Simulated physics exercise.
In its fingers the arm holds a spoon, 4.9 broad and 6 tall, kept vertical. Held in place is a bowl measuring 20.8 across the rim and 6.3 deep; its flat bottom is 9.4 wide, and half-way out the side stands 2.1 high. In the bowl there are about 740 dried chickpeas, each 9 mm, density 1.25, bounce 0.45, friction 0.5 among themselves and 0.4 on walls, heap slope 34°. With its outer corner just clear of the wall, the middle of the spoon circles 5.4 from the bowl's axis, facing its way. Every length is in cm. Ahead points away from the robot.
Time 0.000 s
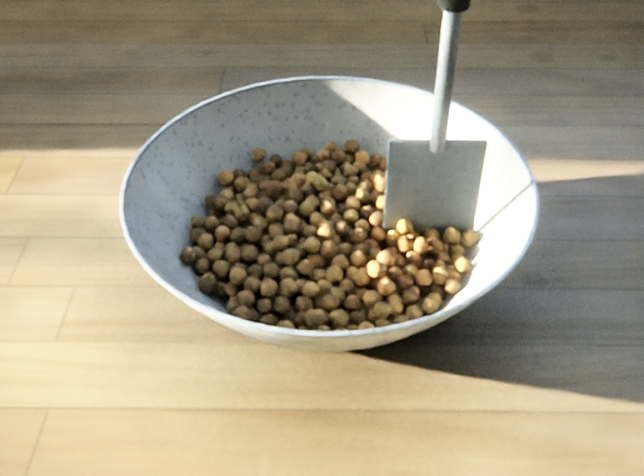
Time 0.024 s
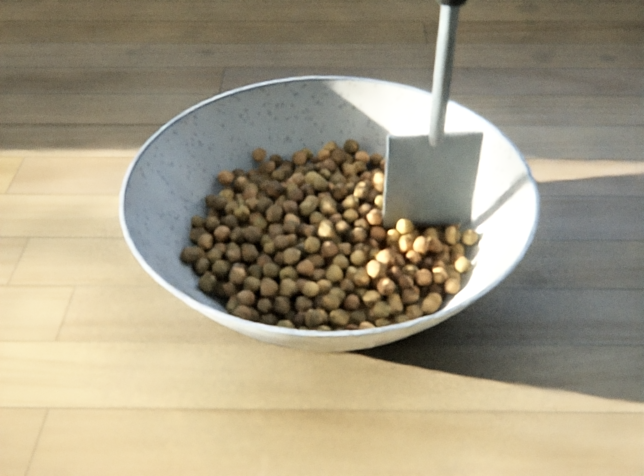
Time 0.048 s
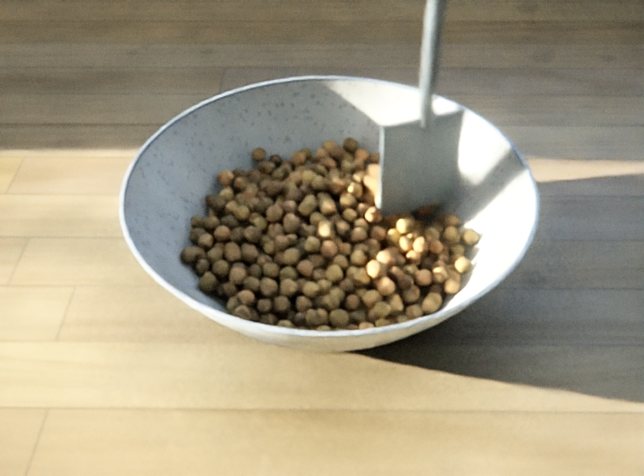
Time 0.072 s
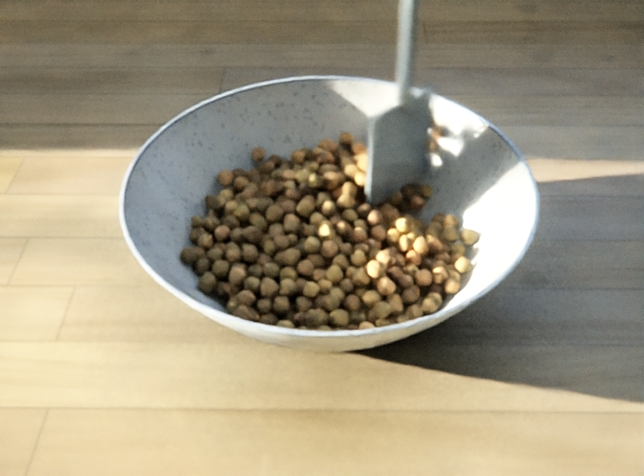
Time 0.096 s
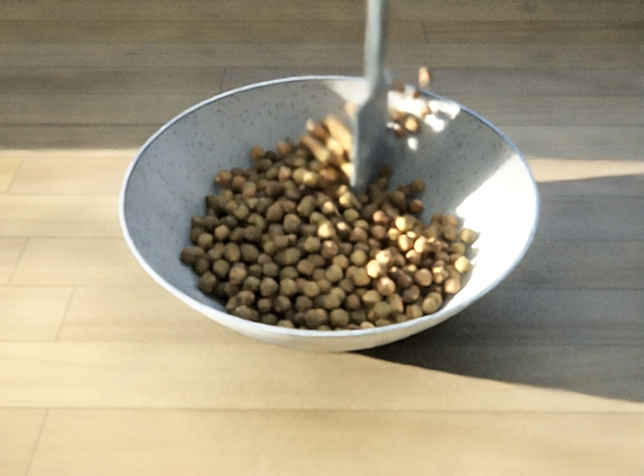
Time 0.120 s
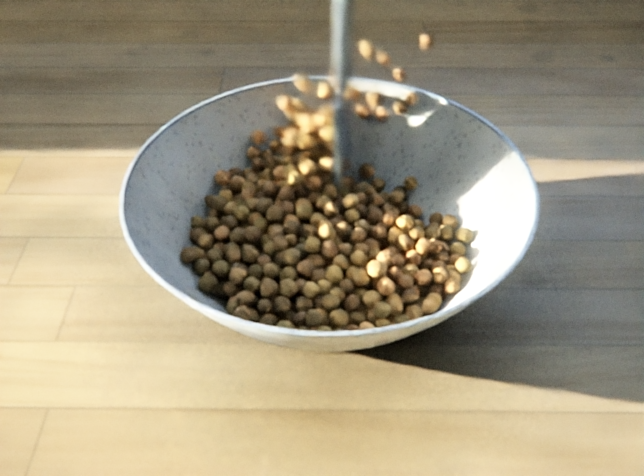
Flat metal spoon sweeping leftward through brown chickpeas in a speckled white bowl, turning edge-on and flinging several above the far rim.
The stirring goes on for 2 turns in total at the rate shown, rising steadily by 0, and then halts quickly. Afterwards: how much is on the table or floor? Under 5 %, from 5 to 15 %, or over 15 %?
Over 15 %.
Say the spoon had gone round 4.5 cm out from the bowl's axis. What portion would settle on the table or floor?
It would come to about 30 per cent.
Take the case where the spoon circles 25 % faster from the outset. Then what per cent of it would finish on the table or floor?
I'd expect about 30 %.
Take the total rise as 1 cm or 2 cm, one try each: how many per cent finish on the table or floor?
First try about 15 per cent, second about 10 per cent.
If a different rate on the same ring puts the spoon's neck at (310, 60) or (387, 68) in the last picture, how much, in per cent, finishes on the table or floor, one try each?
About 35 per cent, then about 10 per cent.
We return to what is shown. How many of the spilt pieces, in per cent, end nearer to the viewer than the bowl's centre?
Around 60 percent of the pieces.
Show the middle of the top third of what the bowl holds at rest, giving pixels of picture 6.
Roughly at pixel (347, 222).
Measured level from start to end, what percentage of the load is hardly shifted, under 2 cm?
I'd guess close to 50 percent of the load.
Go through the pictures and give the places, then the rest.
The first picture shows spoon neck at (441, 114), 0° round; upper third of the load around (326, 231), from x 190 to 470, top at y 145; 737 in the bowl.
The second picture shows spoon neck at (439, 108), 6° round; upper third of the load around (326, 231), from x 190 to 470, top at y 145.
The third picture shows spoon neck at (428, 92), 23° round; upper third of the load around (327, 226), from x 190 to 470, top at y 145.
The fourth picture shows spoon neck at (406, 76), 43° round; upper third of the load around (326, 225), from x 190 to 470, top at y 120.
The fifth picture shows spoon neck at (376, 65), 63° round; upper third of the load around (323, 221), from x 190 to 465, top at y 75.
The sixth picture shows spoon neck at (342, 60), 83° round; upper third of the load around (310, 221), from x 190 to 465, top at y 40; 735 in the bowl, 2 in flight or on the tool.
By 0.42 s, 331° round, highest piece 9 above the table; 649 in the bowl, 48 on the table or floor, 40 in flight or on the tool.
By 0.72 s, 219° round, highest piece 9 above the table; 579 in the bowl, 144 on the table or floor, 14 in flight or on the tool.
By 1.07 s, 0° round, highest piece 5 above the table; 557 in the bowl, 180 on the table or floor.
By 1.77 s, 0° round, highest piece 5 above the table; 557 in the bowl, 180 on the table or floor.
Final count, 557 in the bowl, 180 on the table or floor. That is 24 % on the table or floor.
